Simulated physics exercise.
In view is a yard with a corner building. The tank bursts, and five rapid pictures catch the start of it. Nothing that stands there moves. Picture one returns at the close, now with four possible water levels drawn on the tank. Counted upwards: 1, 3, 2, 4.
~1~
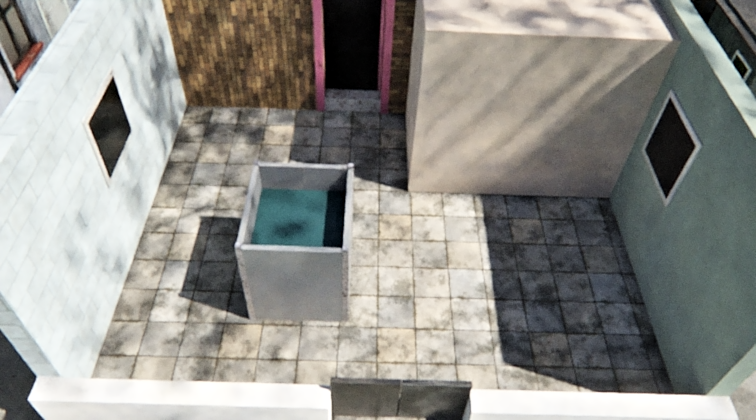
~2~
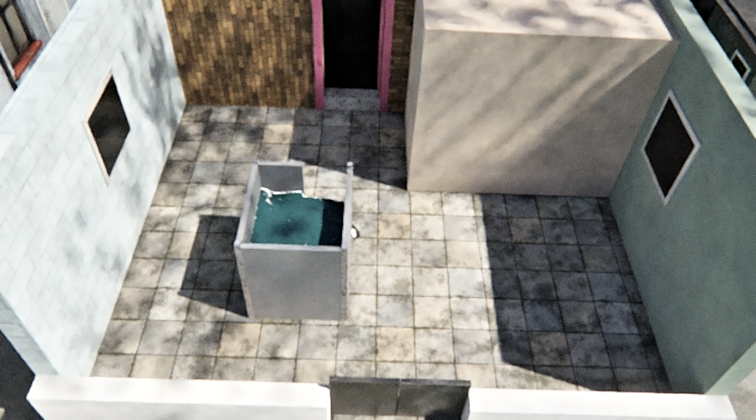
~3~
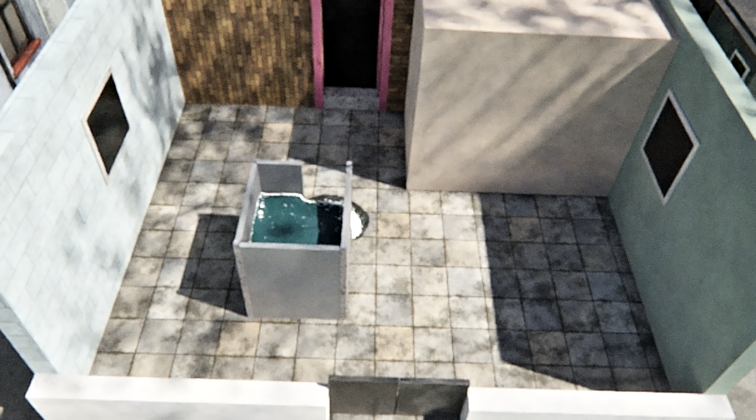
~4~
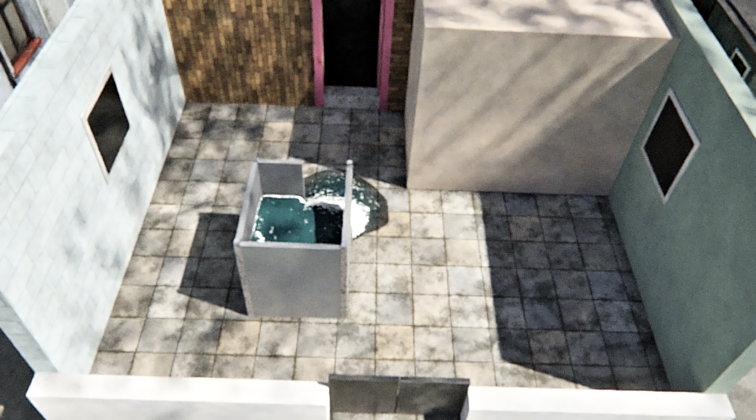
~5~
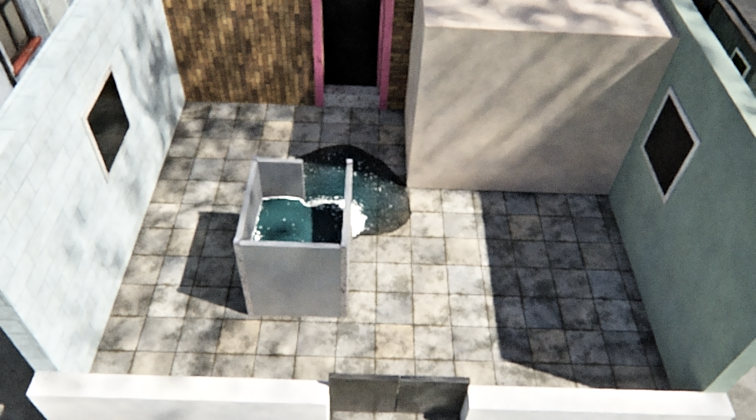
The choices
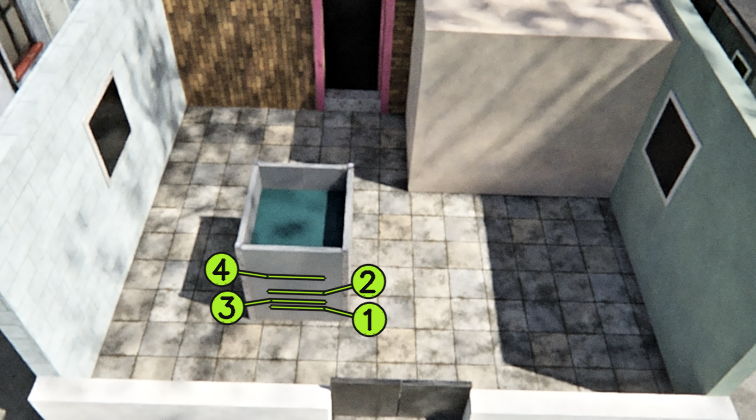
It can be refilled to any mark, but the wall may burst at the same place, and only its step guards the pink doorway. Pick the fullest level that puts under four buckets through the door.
Level 4 just does it.
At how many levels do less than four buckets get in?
All of them.
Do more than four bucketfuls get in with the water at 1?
No, that is safe.
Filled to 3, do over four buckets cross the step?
No, that is safe.
In lime, 1 at (298, 307); 2 at (296, 292); 3 at (297, 301); 4 at (295, 277); from the bottom up 1, 3, 2, 4.
Choosing 1, nothing gets over.
Choosing 2, nothing gets over.
Choosing 3, nothing gets over.
Choosing 4, a bucket or two gets in.
